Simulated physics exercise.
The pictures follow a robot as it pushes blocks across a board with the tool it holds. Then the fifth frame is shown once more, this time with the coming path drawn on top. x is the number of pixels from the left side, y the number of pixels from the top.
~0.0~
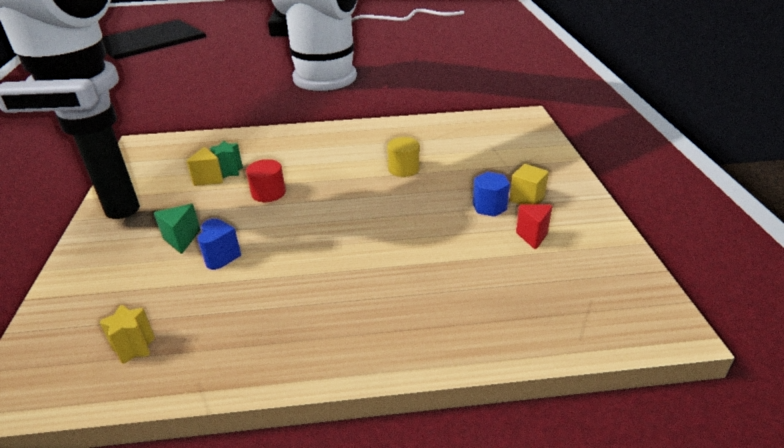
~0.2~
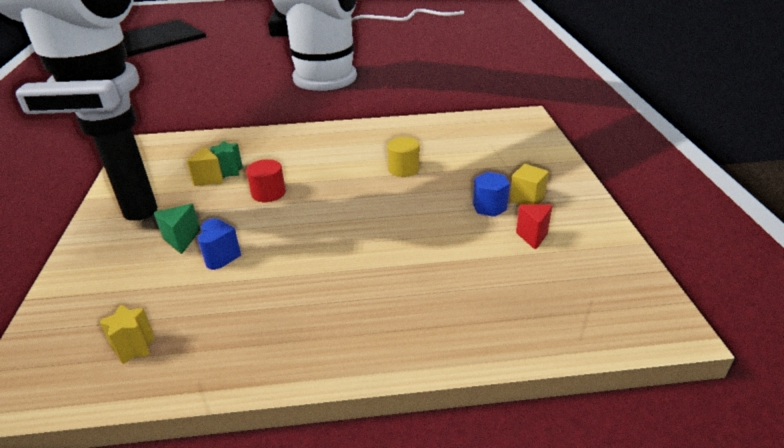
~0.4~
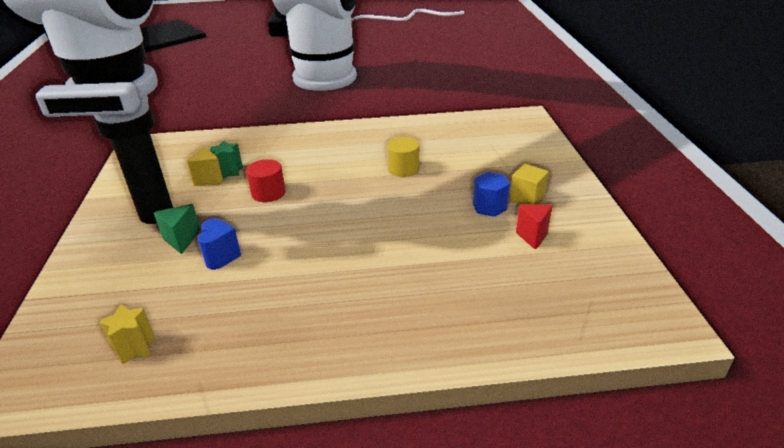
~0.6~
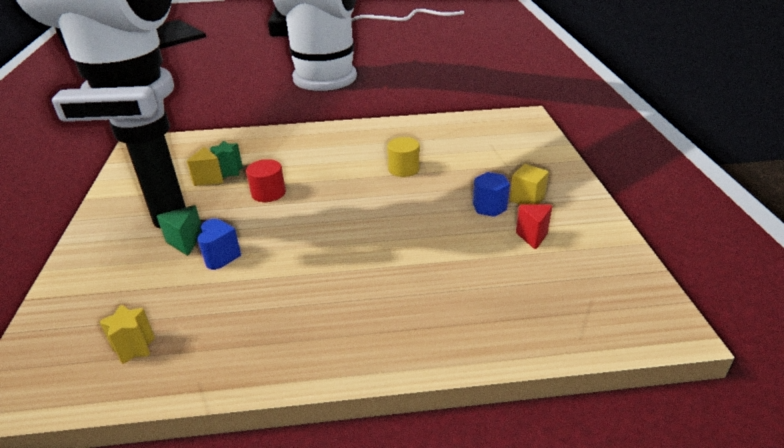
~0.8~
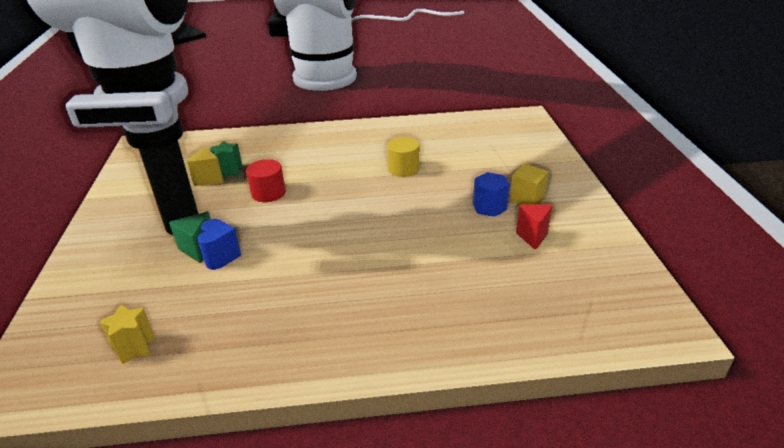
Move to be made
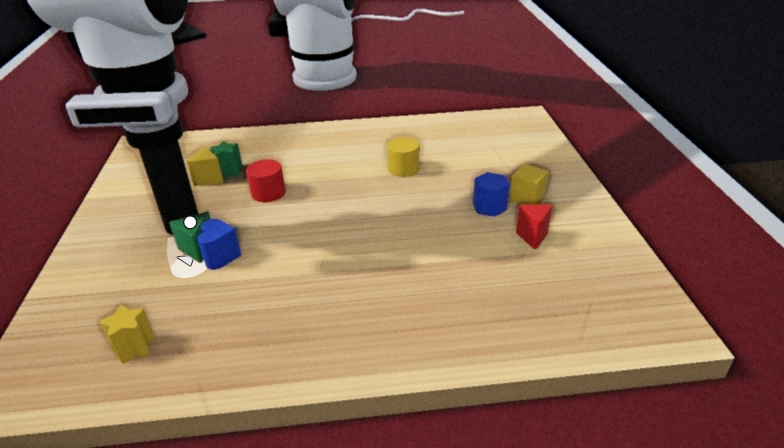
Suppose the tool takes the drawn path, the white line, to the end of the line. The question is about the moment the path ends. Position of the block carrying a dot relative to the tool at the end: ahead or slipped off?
I believe the block carrying a dot keeps its place ahead of the tool.
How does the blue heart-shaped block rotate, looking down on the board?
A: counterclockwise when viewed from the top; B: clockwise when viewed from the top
The correct letter is A.
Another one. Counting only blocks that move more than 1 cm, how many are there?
That push would leave two blocks displaced by more than about 1 cm.
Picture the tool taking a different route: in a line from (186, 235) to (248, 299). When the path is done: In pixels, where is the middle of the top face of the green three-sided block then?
The green three-sided block ends near (269, 282).
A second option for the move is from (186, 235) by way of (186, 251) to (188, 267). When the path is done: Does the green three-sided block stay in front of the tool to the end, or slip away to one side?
Pushed ahead.
Drawn move, from (186, 235) via (186, 250), ending at (190, 265); the dot is on the green three-sided block.
On the path given first. Halfway along, tool at (183, 241); green three-sided block at (195, 235), turned 25° anticlockwise; blue heart-shaped block at (223, 232), turned 15° anticlockwise.
At the end, tool at (187, 256); green three-sided block at (203, 249), turned 35° anticlockwise; blue heart-shaped block at (226, 233), turned 25° anticlockwise.
